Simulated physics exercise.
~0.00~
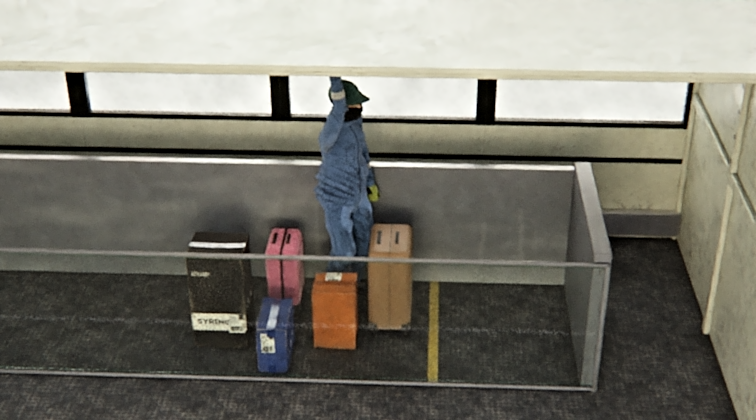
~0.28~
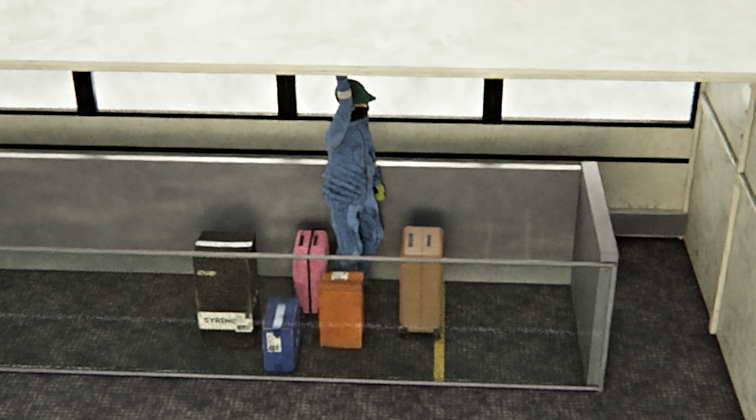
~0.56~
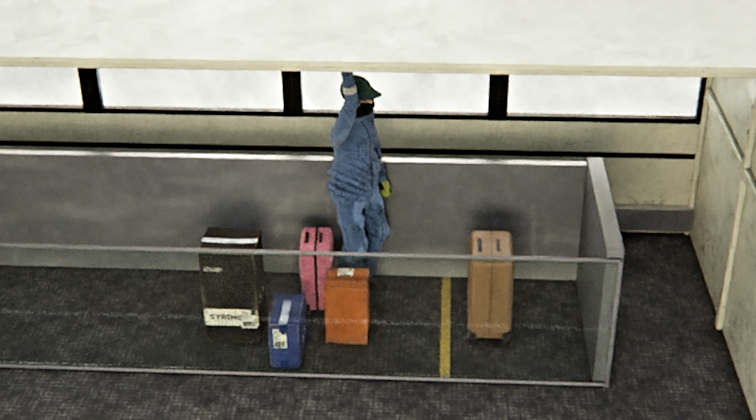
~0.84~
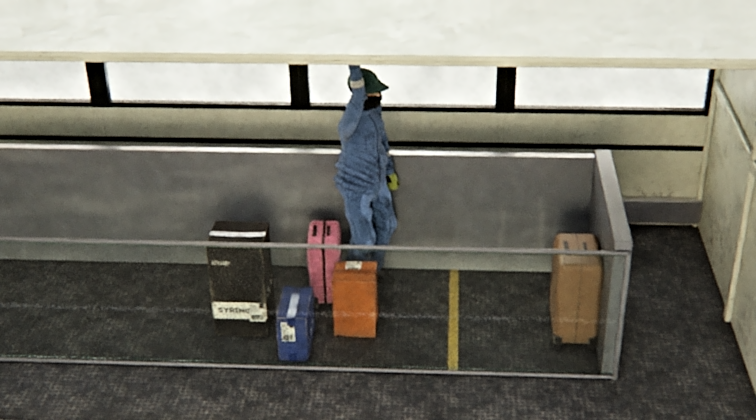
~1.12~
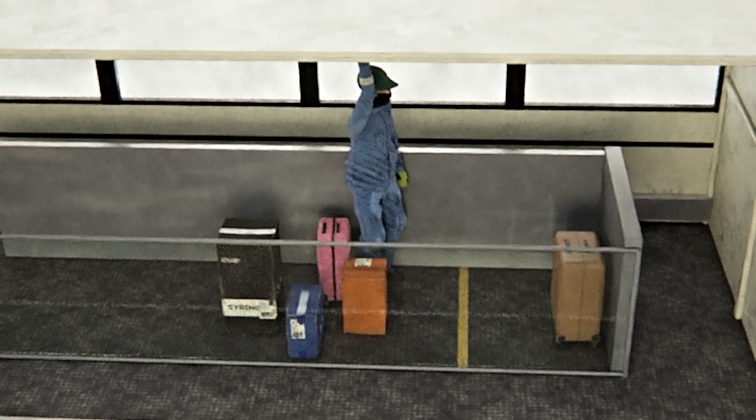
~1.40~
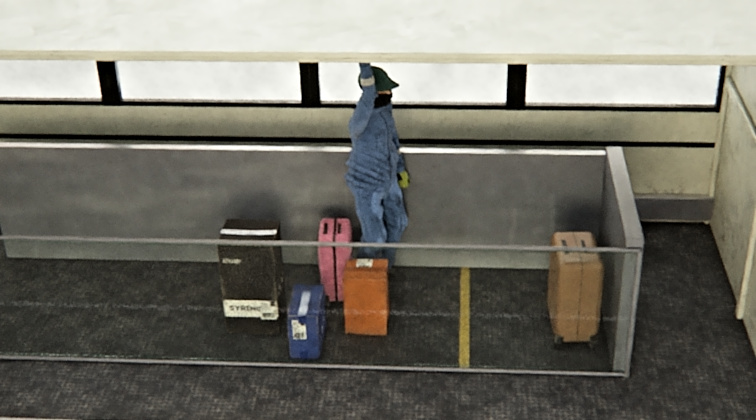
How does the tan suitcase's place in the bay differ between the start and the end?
At the start the tan suitcase stands just left of the yellow line, close to the traveller. At the end it stands well to the right of the line, near the right end of the bay.
